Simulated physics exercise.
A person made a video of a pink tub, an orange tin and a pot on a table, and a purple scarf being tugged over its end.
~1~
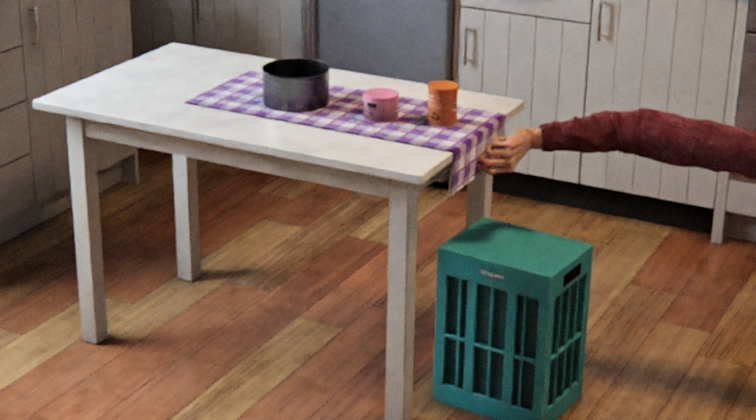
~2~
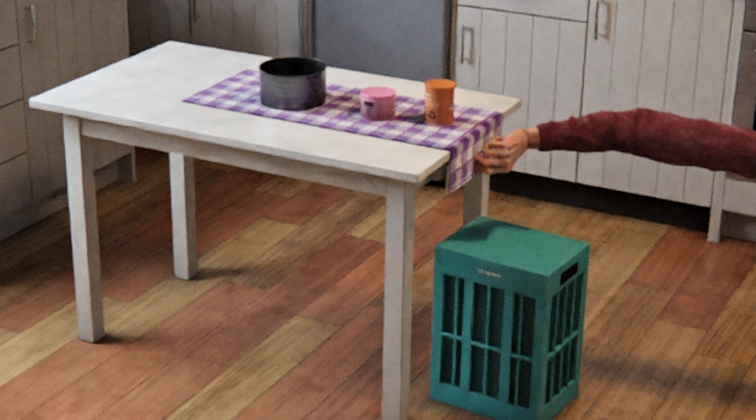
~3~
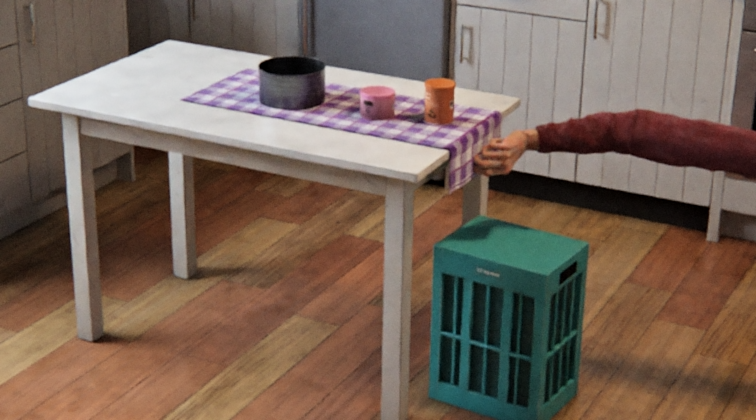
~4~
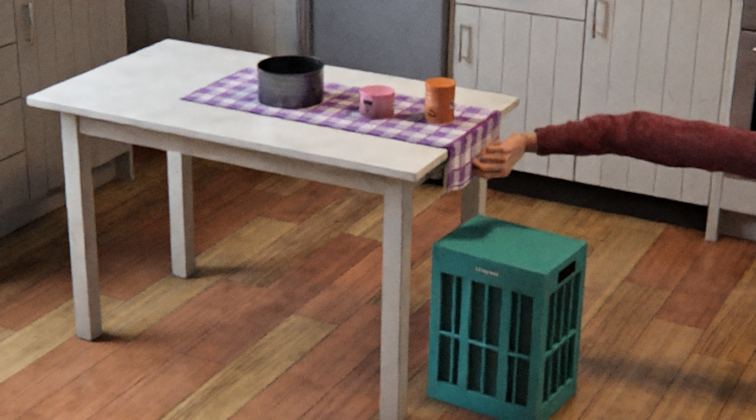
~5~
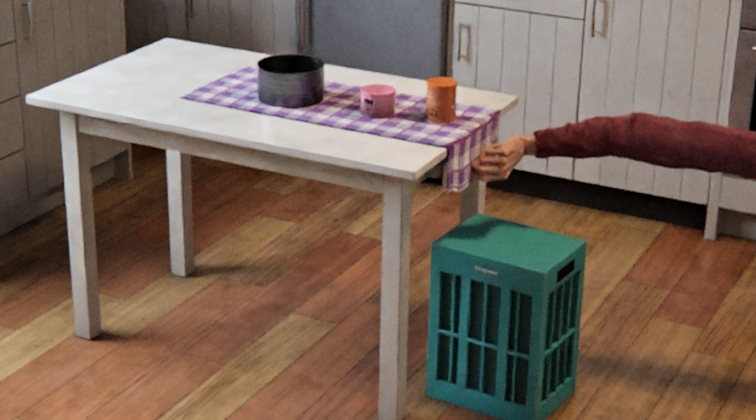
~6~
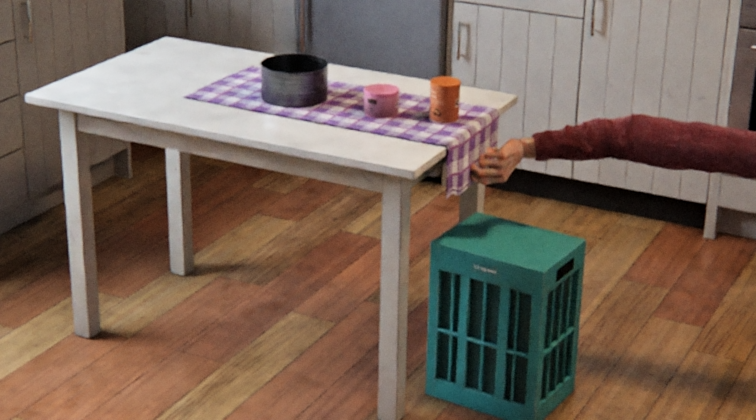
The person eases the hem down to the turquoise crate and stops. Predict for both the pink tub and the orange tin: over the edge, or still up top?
Prediction: The pink tub is still up top; the orange tin goes over the edge.
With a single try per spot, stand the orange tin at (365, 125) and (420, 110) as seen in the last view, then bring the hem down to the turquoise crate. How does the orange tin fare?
First place: Stays on; second place: Falls off.
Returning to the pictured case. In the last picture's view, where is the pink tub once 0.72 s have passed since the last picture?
About (426, 109).
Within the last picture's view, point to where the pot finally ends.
End position: (345, 89).
Then, 0.38 s after the last picture, hem going down; tub carried along near (406, 105); tin carried along near (470, 104).
Then, 0.72 s after the last picture, hem on the crate; tub carried along near (426, 109); tin over the edge.
At rest, hem on the crate; tub carried along near (434, 110); tin over the edge. The pink tub stays on the table and the orange tin goes over the edge.
